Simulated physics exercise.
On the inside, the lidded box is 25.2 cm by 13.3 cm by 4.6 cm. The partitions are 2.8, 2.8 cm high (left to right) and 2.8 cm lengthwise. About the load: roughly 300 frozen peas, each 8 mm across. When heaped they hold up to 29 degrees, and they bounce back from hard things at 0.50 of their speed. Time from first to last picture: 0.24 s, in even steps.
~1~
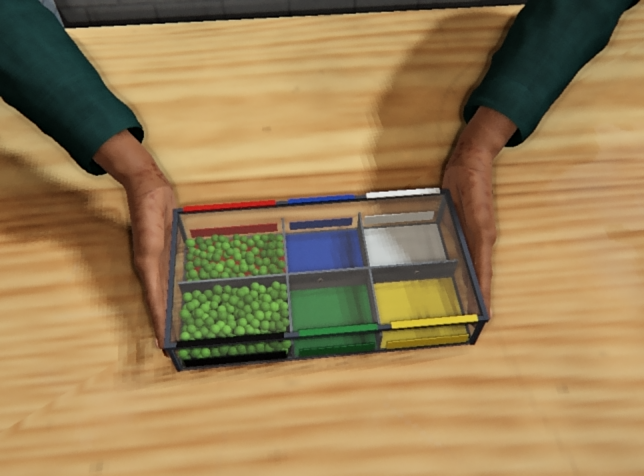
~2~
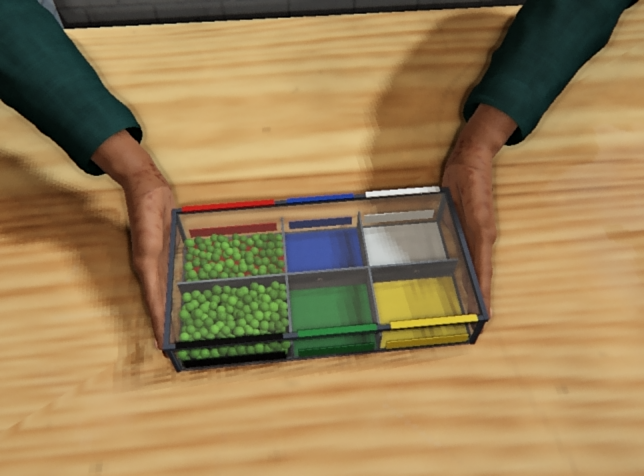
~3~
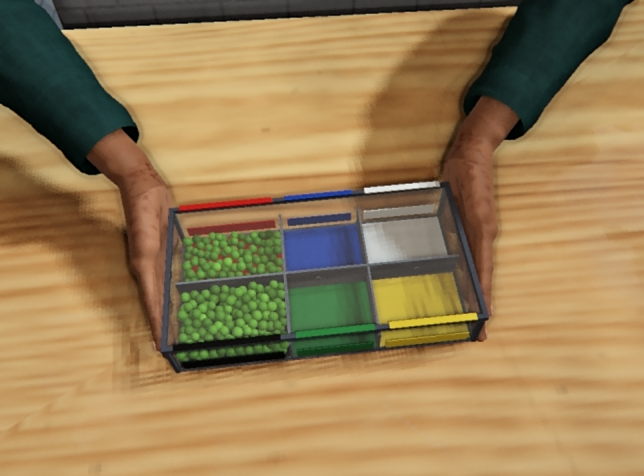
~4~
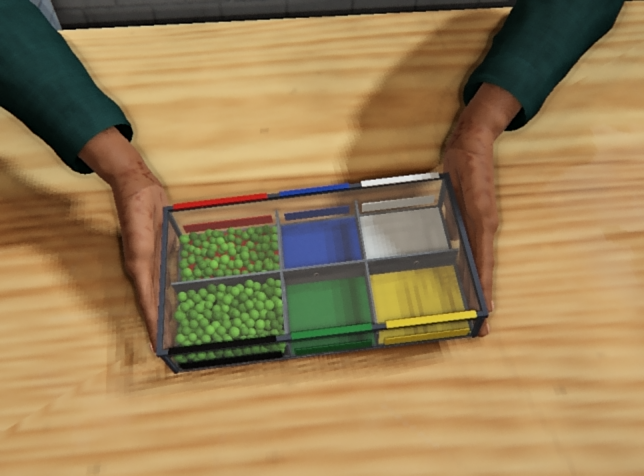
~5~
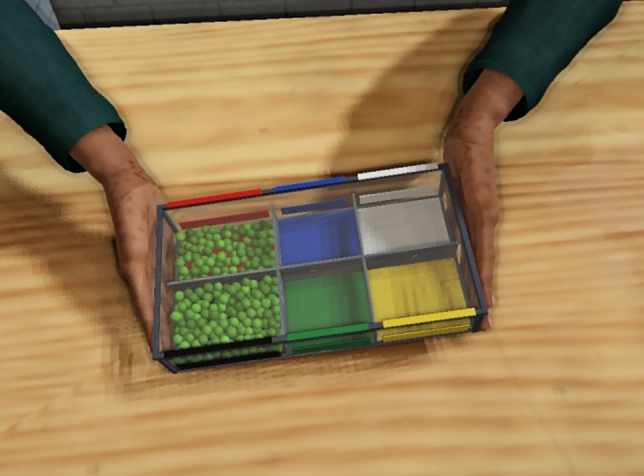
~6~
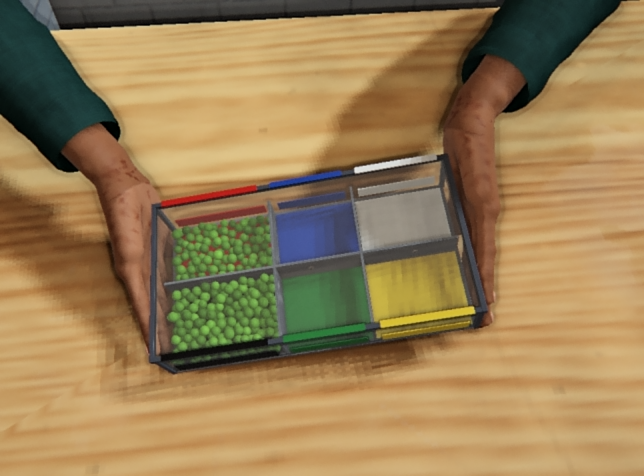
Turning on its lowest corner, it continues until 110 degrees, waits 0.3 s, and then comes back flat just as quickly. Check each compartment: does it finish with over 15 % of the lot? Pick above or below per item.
Red = above; blue = below; green = below; yellow = below; white = below; black = above.
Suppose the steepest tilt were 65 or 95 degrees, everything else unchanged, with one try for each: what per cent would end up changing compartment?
5 and 10 %.
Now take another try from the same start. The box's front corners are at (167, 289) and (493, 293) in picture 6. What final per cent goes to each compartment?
In per cent, the final split is red 35, blue 15, green 0, yellow 0, white 35, black 15.
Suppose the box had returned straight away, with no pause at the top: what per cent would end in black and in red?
Black 75, red 25.
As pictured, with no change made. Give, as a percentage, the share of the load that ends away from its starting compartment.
Share changed: Approx. 10 %.
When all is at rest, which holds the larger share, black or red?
Answer: Black.
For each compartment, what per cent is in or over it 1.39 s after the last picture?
Shares - red: 30; blue: 0; green: 0; yellow: 0; white: 0; black: 70.
Then, 1.39 s after the last picture, tilt 110 degrees; red 30 %, black 70 %.
Then, 2.32 s after the last picture, tilt 56 degrees; red 30 %, black 70 %.
Then, 3.24 s after the last picture, tilt 0 degrees; red 25 %, black 75 %.
In the end, red 25 %, blue 0 %, green 0 %, yellow 0 %, white 0 %, black 75 %.
